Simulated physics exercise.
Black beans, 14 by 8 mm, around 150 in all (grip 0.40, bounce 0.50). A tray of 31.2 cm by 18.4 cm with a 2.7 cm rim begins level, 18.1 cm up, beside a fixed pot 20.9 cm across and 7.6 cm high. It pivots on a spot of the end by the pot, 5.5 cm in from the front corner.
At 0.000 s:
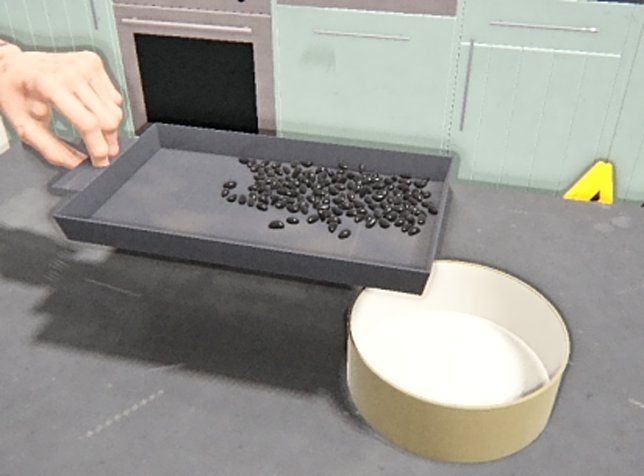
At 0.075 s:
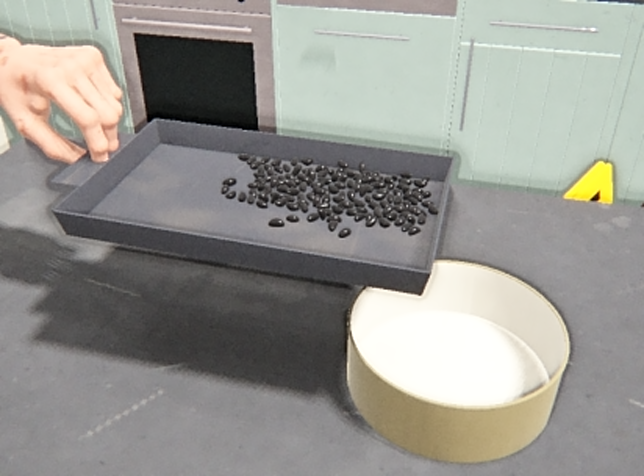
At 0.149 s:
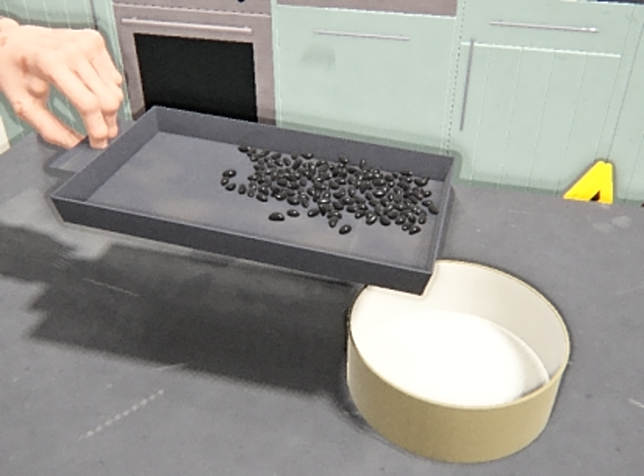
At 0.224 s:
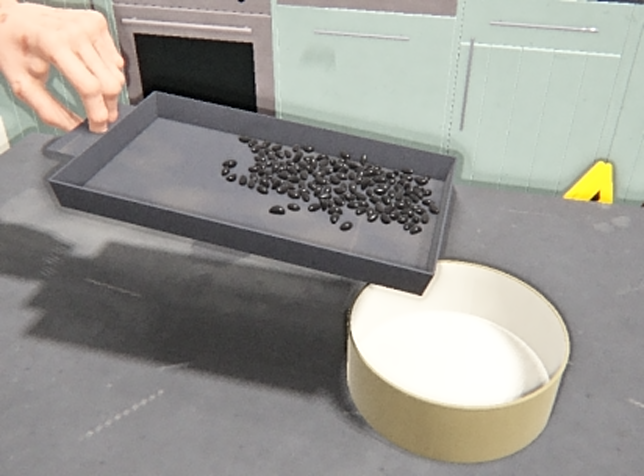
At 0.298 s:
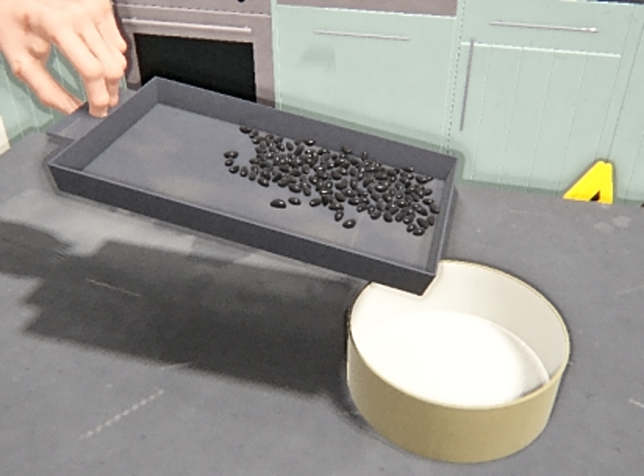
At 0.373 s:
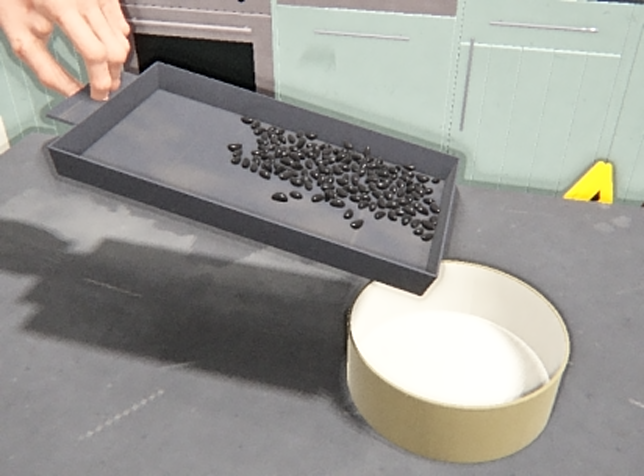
A dark tray of black beans tilts as a hand raises its left end.
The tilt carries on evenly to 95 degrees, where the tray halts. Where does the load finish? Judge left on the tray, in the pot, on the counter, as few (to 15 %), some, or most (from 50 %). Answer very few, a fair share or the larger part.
Tray very few, pot the larger part, counter very few.
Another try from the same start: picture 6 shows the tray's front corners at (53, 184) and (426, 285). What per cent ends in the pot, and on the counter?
Pot 30, counter 70.
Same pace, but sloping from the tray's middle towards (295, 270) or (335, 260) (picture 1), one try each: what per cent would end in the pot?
About 30 and 35 per cent.
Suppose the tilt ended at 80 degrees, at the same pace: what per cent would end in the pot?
In that case some 45 per cent.
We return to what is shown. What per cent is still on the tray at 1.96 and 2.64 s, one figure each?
In turn: 95, 20.
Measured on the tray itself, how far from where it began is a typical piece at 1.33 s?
Some 4 cm.
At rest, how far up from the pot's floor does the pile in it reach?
About 1.5 cm.
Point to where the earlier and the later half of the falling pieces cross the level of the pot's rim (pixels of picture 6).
First near (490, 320), later near (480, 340).
After 1.33 s, tilt 51 degrees; the tray holds 100 %, the pot 0 %.
After 1.96 s, tilt 76 degrees; the tray holds 95 %, the pot 0 %.
After 2.64 s, tilt 95 degrees; the tray holds 20 %, the pot 70 %.
At rest (5.0 s), tray 0 %, pot 95 %, counter 0 %.
